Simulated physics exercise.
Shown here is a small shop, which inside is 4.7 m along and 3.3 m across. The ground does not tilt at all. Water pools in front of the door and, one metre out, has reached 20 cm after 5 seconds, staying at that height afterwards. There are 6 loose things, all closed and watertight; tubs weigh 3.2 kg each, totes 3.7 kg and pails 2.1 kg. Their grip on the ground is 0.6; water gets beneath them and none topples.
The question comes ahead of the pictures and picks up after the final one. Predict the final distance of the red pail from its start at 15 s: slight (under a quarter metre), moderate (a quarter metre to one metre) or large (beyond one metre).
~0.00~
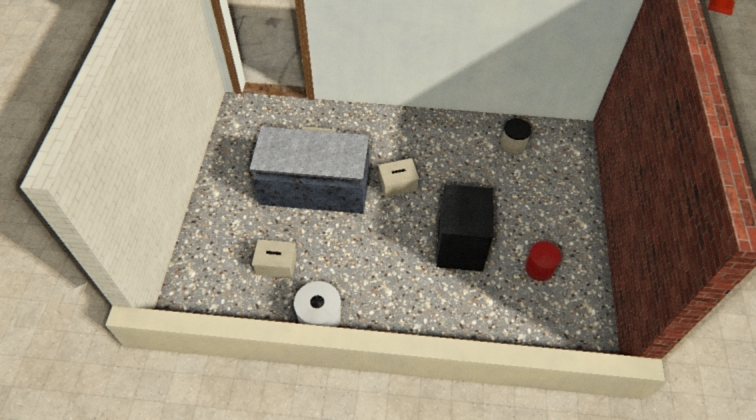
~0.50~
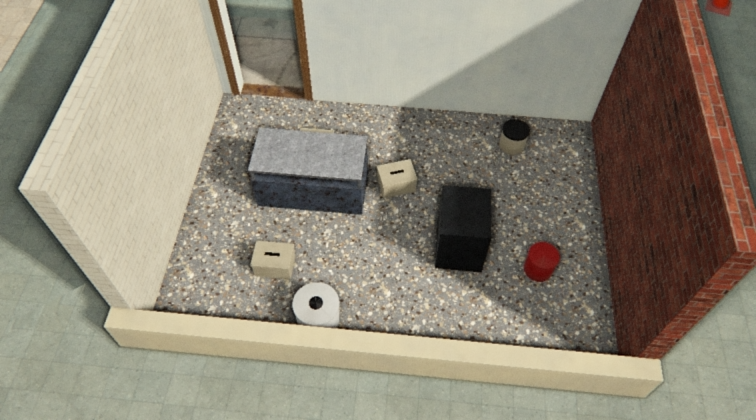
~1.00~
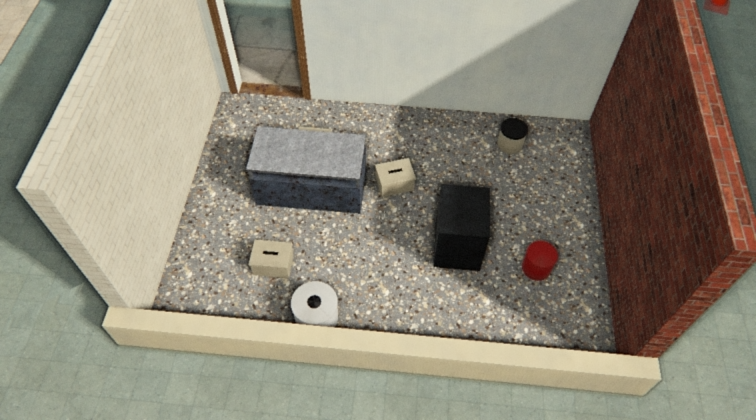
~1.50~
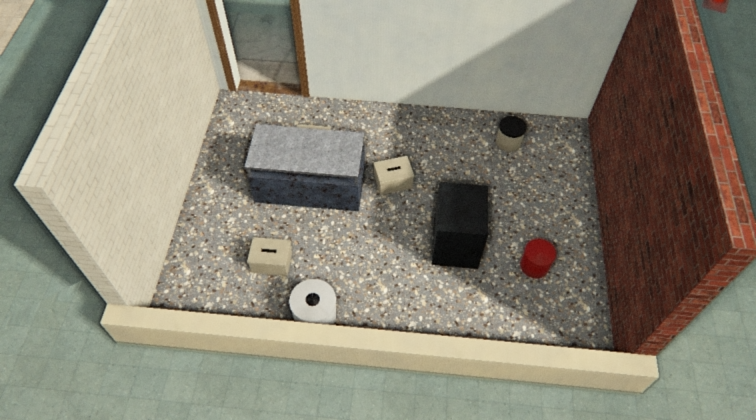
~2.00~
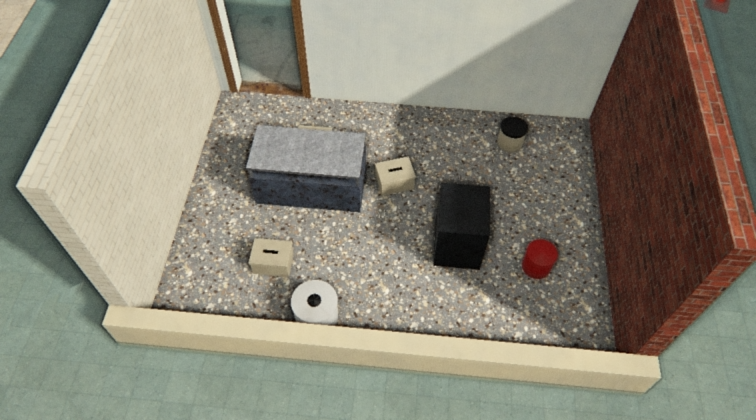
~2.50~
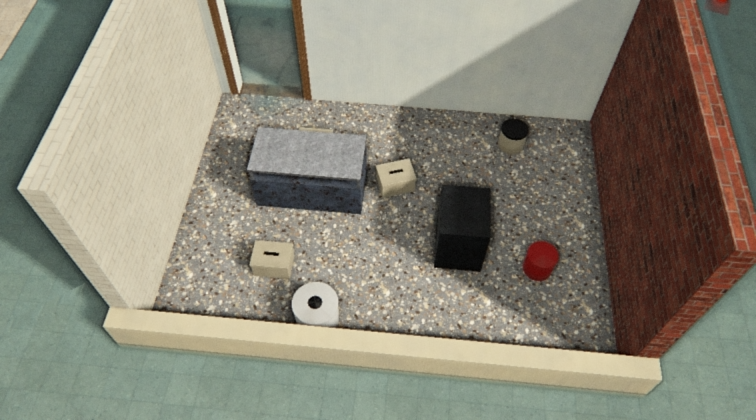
Goes a long way.
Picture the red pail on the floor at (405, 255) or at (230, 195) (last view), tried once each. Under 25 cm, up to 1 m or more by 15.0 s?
First try: It covers a big distance; second try: It covers a big distance.
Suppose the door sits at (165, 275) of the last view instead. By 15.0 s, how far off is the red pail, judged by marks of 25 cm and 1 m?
Note: Red pail displaced a long way.
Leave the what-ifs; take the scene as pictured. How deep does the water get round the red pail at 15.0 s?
I'd say around 7 cm.
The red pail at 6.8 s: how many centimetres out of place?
Roughly 0 centimetres by that point.
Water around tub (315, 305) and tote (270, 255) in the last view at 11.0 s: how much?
Depth approx. 3 cm / 4 cm.
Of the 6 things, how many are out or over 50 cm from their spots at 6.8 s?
Count: 1.
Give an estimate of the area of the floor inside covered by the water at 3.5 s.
Somewhere around 1.5 m2, roughly.
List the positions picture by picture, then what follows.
The first picture shows the red pail at (546, 255), on the bottom; 0.0 m2 under water; 0 of 6 have shifted.
The second picture shows the red pail at (544, 255), on the bottom; 0.0 m2 under water; 0 of 6 have shifted.
The third picture shows the red pail at (542, 254) rests on the ground; water covers 0.0 m2; 0 of 6 have shifted.
The fourth picture shows the red pail at (541, 252) rests on the ground; 0.0 m2 under water; 0 of 6 have shifted.
The fifth picture shows the red pail at (542, 253), on the bottom; 0.0 m2 under water; 0 of 6 have shifted.
The sixth picture shows the red pail at (543, 255), on the bottom; water covers 0.2 m2; 0 of 6 have shifted.
After 3.5 s the red pail is near (543, 255), 0.0 m from its start, aground; 0 afloat.
After 6.8 s the red pail is near (543, 255), 0.0 m from its start, aground; 0 afloat.
After 11.0 s the red pail is near (527, 222), 0.4 m from its start, afloat; 6 afloat.
After 15.0 s the red pail is near (514, 151), 1.4 m from its start, afloat; 6 afloat.
